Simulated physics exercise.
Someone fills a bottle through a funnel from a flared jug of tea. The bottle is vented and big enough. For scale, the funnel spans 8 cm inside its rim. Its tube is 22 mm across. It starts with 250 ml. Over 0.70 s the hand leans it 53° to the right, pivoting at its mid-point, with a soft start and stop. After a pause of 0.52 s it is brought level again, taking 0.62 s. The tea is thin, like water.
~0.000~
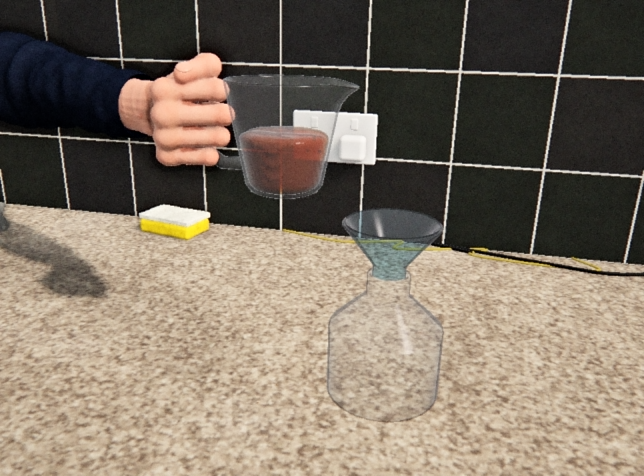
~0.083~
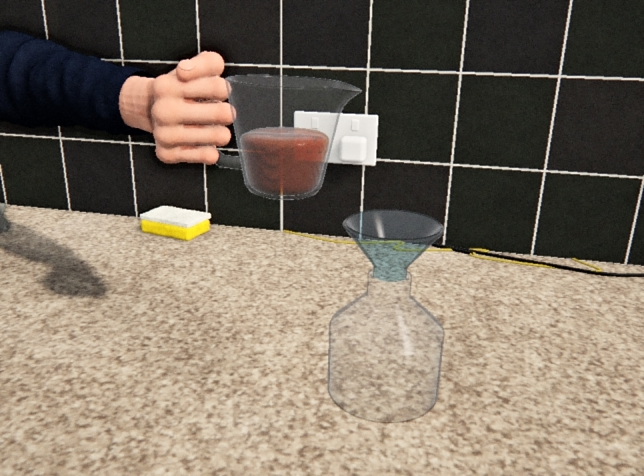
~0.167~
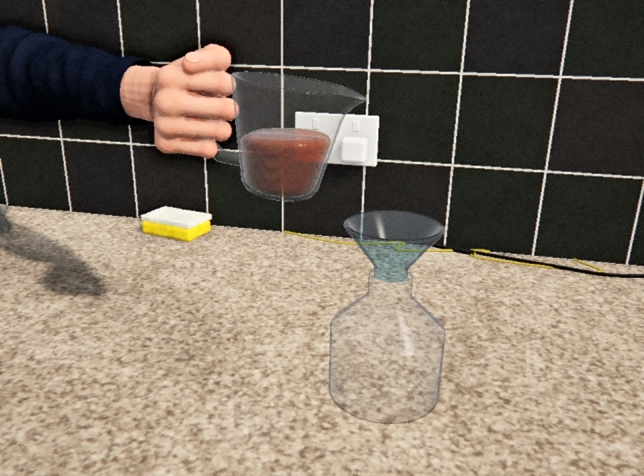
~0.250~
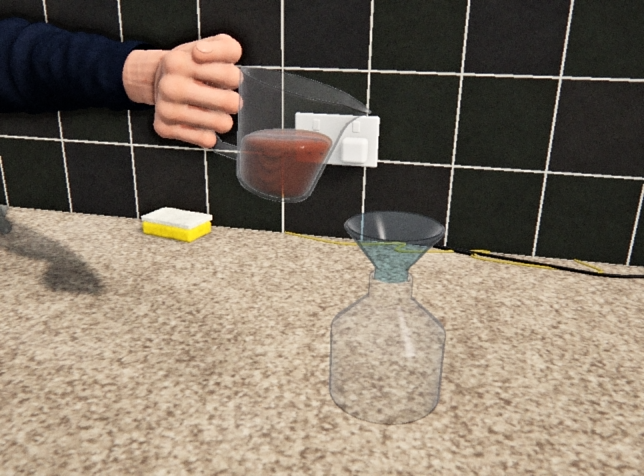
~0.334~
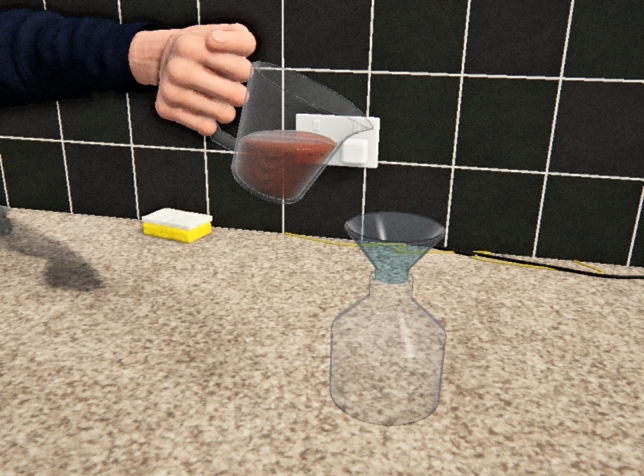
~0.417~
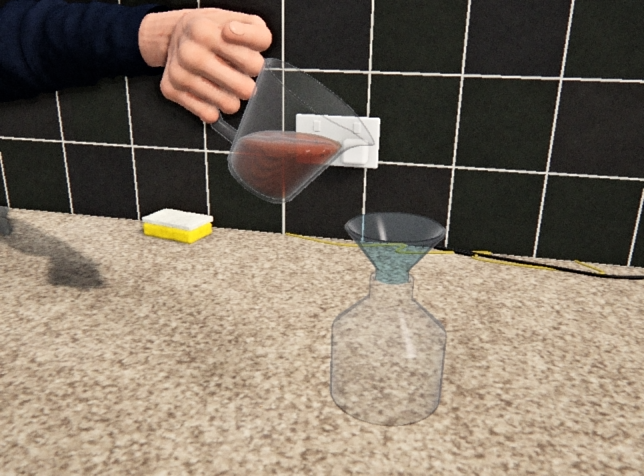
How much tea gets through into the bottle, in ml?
The bottle gets roughly 70 ml.
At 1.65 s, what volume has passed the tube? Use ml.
About 70 ml.
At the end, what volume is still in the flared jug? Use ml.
About 170 ml.
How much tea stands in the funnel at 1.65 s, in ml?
Close to 0 ml.
Then, 0.79 s in, the tilt is 53° and 5 ml has passed the tube, 10 ml is in the funnel, 220 ml in the flared jug and 0 ml has missed.
Then, 1.06 s in, the tilt is 53° and 25 ml has passed the tube, 15 ml is in the funnel, 190 ml in the flared jug and 0 ml has missed.
Then, 1.35 s in, the tilt is 48° and 60 ml has passed the tube, 5 ml is in the funnel, 175 ml in the flared jug and 0 ml has missed.
Then, 1.65 s in, the tilt is 11° and 70 ml has passed the tube, 0 ml is in the funnel, 175 ml in the flared jug and 0 ml has missed.
Finally, 70 ml has passed the tube, 0 ml is in the funnel, 175 ml in the flared jug and 0 ml has missed.
